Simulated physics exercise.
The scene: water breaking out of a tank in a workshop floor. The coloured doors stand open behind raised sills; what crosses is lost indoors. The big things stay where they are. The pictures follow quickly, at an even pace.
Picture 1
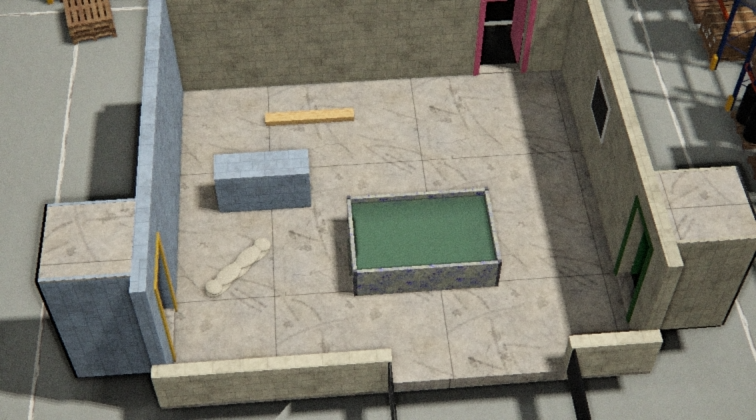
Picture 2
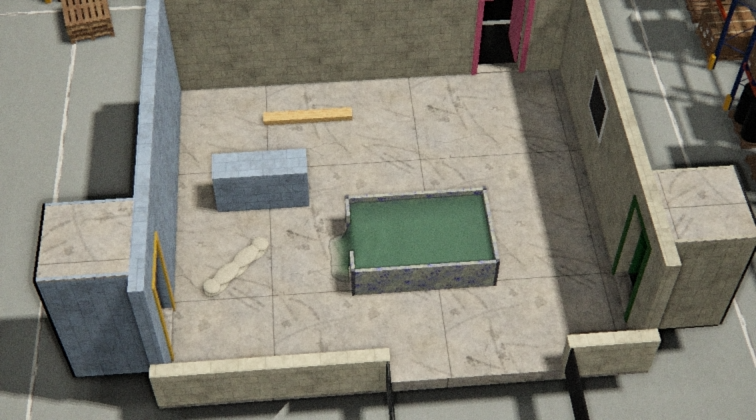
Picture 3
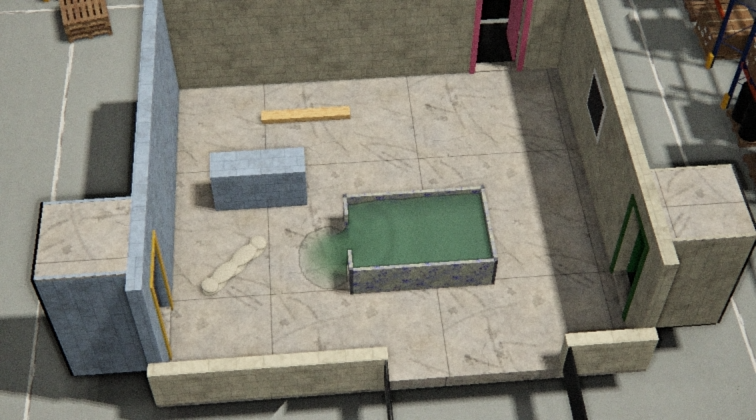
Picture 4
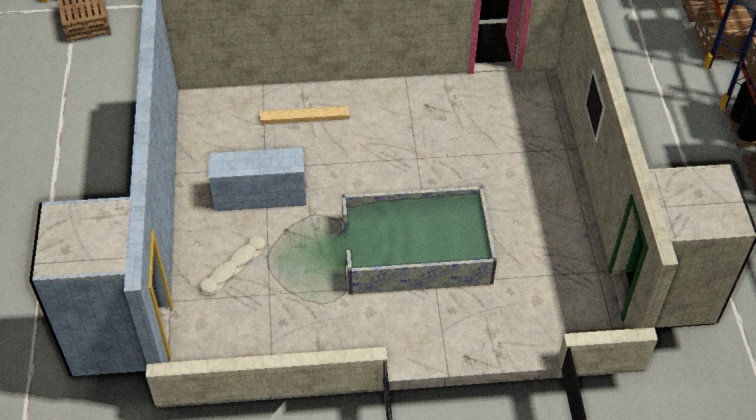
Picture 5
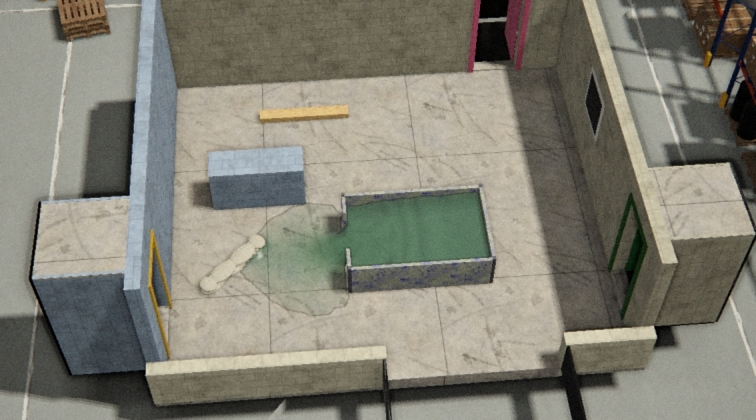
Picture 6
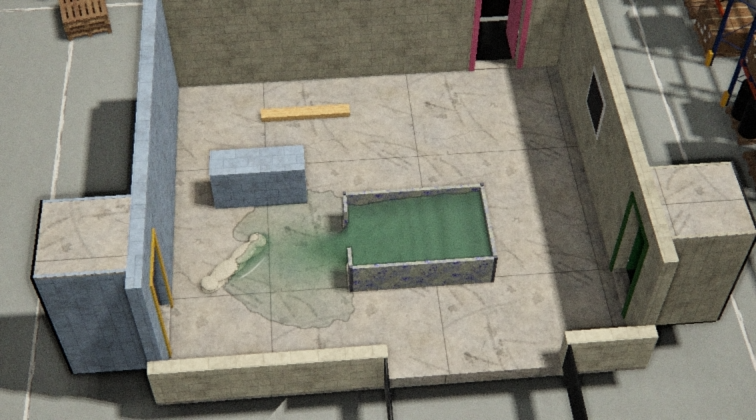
Green water broke out through the left side of an open tank and spread across the workshop floor in a widening puddle, reaching the pale, lumpy piece lying there and flowing around it.
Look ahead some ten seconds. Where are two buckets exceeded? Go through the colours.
In the end: The yellow door lets in a lot; the green door admits no more than that; the pink door admits no more than that.
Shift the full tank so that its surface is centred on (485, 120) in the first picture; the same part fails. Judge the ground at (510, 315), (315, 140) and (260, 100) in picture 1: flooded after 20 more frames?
In turn: Free of water, covered, covered.
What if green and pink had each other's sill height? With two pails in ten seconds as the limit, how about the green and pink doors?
My reading: The green door goes over, the pink door keeps below it.
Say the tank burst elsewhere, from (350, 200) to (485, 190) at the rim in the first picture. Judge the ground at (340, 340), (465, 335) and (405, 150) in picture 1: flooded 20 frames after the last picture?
As listed: Free of water, not flooded, flooded.
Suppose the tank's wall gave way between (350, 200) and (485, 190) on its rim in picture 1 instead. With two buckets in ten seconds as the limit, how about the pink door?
My reading: The pink one is over.
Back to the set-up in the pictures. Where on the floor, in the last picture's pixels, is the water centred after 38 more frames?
At about (316, 265).
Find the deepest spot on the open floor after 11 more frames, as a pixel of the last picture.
At about (170, 364).
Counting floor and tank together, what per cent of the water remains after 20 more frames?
Close to 98 %.
A moment on, water covers 15 % of the floor; the yellow door wet at the sill, nothing in, the green door not reached, the pink door not reached.
Next, water covers 20 % of the floor; the yellow door under two buckets in, the green door not reached, the pink door not reached.
Then, water covers 30 % of the floor; the yellow door over two buckets in, the green door not reached, the pink door not reached.
Later, water covers 50 % of the floor; the yellow door far over two buckets in, the green door not reached, the pink door not reached.
In the end, water covers 80 % of the floor; the yellow door far over two buckets in, the green door wet at the sill, nothing in, the pink door not reached.
